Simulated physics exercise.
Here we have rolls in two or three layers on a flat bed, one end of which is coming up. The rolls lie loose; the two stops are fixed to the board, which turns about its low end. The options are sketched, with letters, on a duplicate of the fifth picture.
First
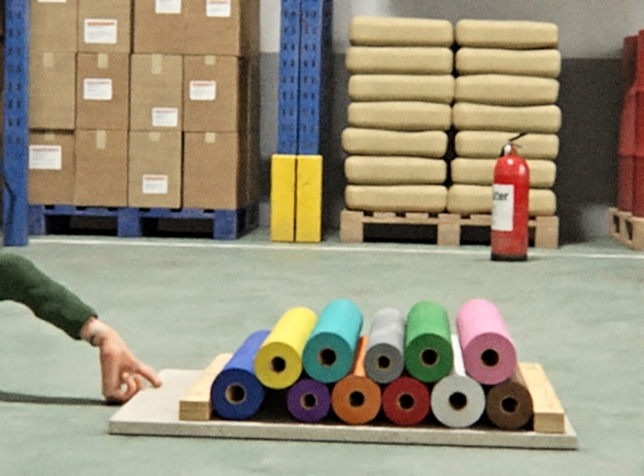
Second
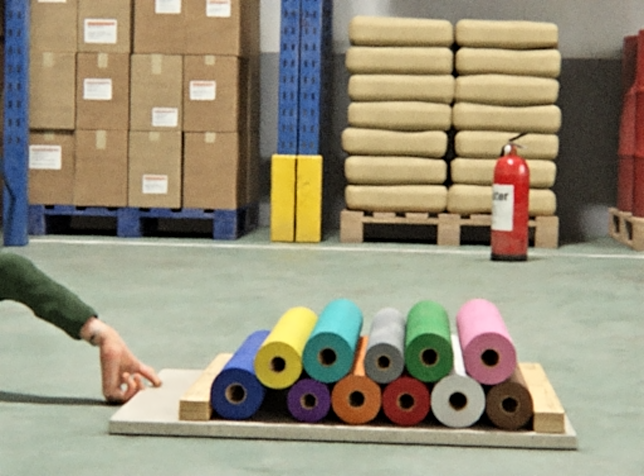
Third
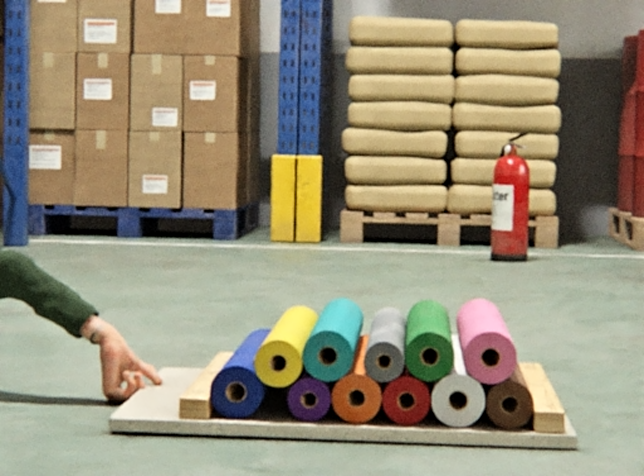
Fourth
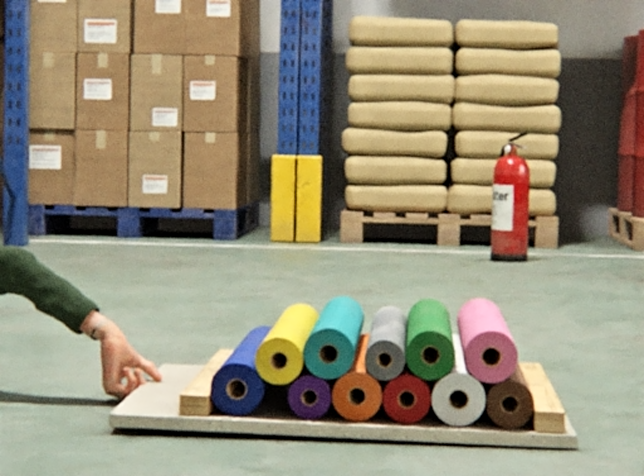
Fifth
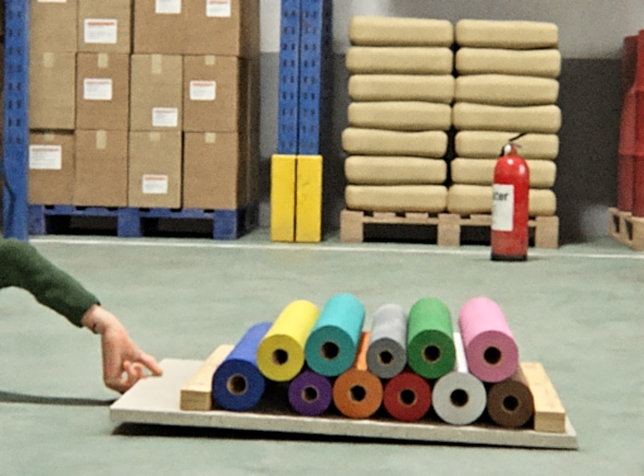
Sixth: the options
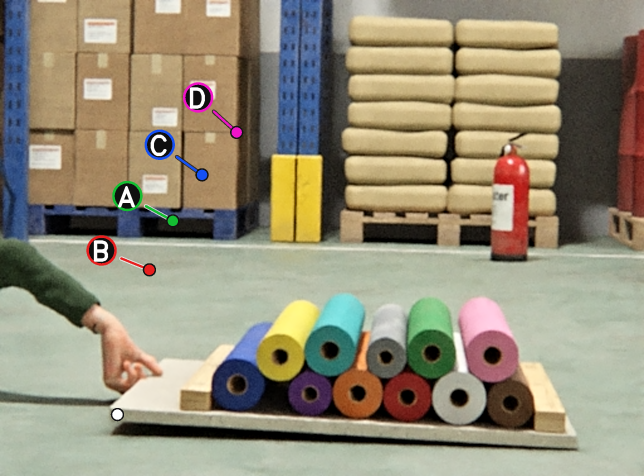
A hand in a dark green sleeve reaches in from the left and grips the end of a flat grey board on a warehouse floor, seen from the front. Colourful rolls lie in two layers between wooden strips, with boxes, stacked sacks and a red extinguisher behind. The hand slowly raises the board's left end slightly, the rolls keeping their arrangement, while the camera stays still.
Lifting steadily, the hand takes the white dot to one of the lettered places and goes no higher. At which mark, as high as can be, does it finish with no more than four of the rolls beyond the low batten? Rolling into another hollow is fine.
Raise it to A.
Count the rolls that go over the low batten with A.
The count is one.
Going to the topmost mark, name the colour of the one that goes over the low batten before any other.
First is the pink one.
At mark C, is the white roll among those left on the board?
Yes, with C.
On the copy, A at (173, 221); B at (150, 270); C at (202, 175); D at (237, 132); the white dot at (118, 415).
On A. First, board at 16°.
Then, board at 27°.
Finally, board at 27°, one over the low batten (pink).
By contrast, B none over the low batten; C five over the low batten; D five over the low batten.
